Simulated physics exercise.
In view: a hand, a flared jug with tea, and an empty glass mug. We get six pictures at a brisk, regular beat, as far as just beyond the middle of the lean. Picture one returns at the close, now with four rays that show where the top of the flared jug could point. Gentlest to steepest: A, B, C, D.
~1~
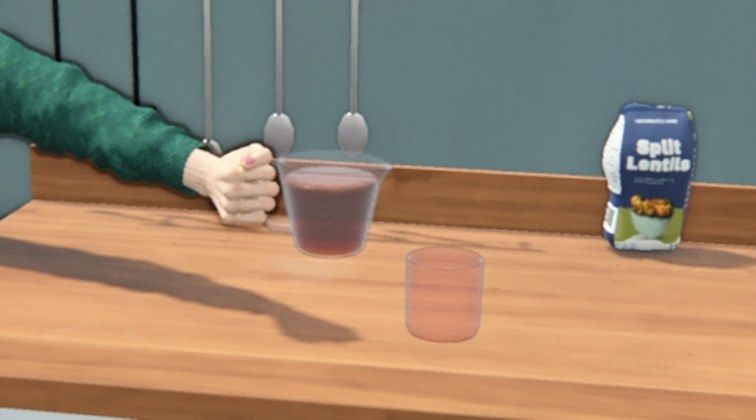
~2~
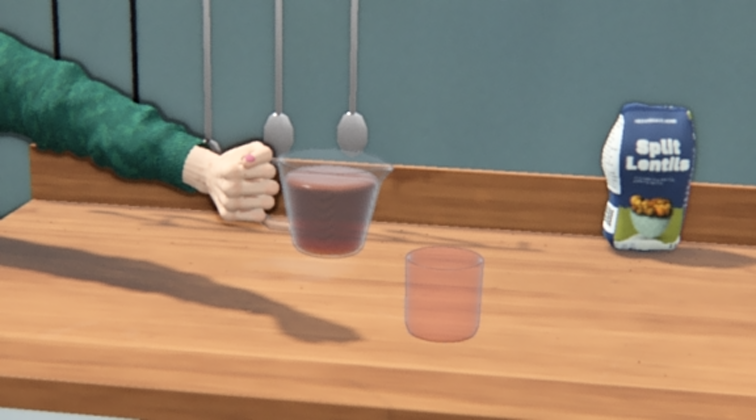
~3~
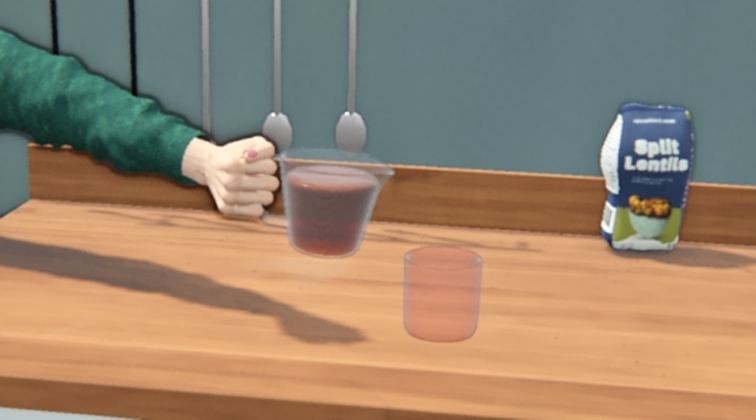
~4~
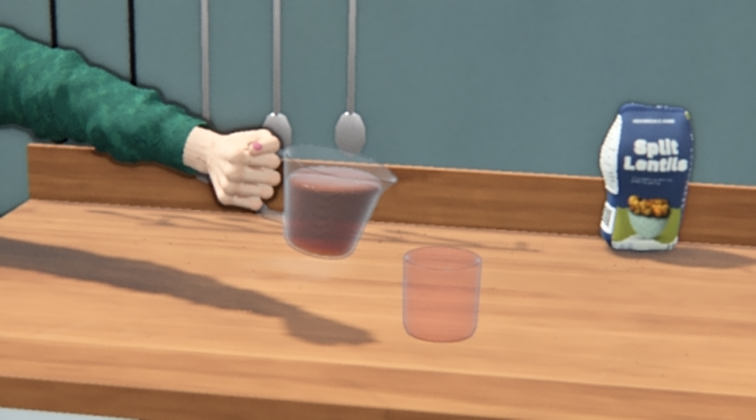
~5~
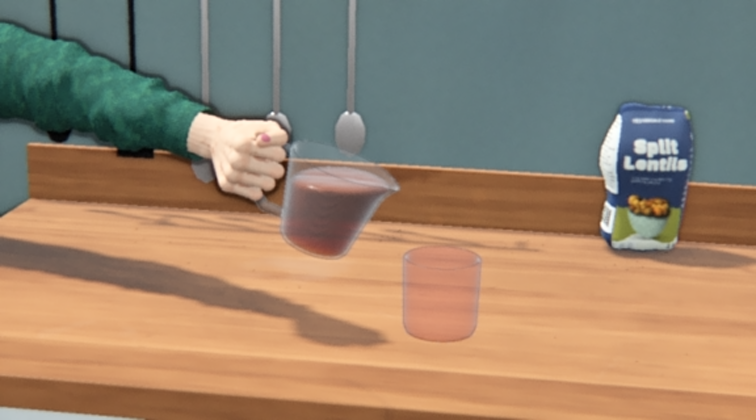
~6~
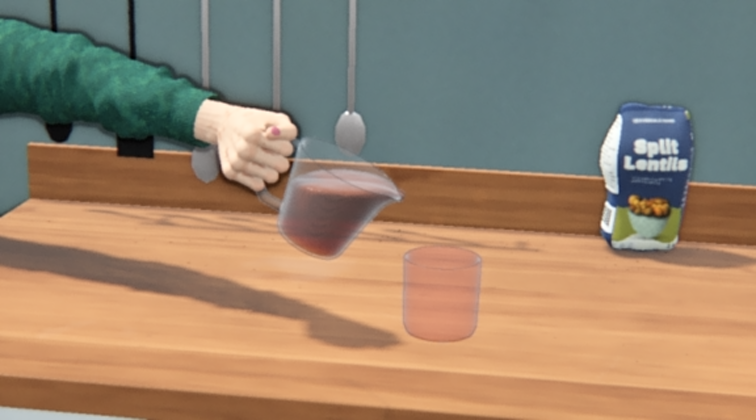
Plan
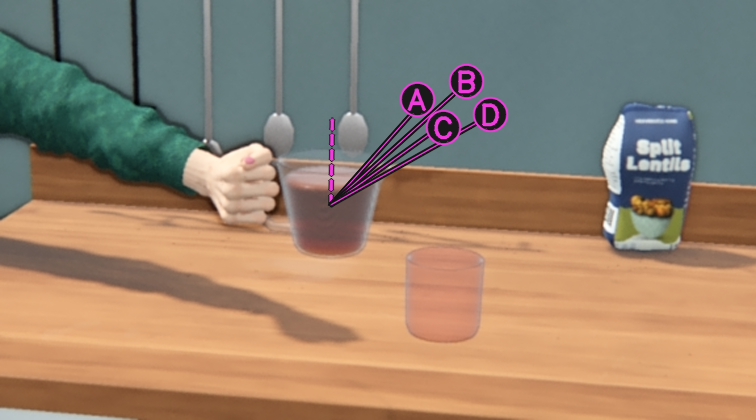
A hand in a green sleeve holds a clear, flared jug of dark reddish liquid upright, then gradually tilts it to the right until the liquid reaches the lip, above a pinkish glass on a wooden counter near split lentils.
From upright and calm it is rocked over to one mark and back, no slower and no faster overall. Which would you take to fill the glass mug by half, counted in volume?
The answer is mark C.
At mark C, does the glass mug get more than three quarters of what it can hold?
No, it does not.
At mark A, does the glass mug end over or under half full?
Under half.
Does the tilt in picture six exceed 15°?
Yes.
On the marked copy, A at (409, 115); B at (454, 93); C at (427, 135); D at (475, 123).
With A, the glass mug ends with about 28 % of what it can hold.
With B, the glass mug ends with about 39 % of what it can hold.
With C, the glass mug ends with about 50 % of what it can hold.
With D, the glass mug ends with about 61 % of what it can hold; 3 % of the tea is spilt.
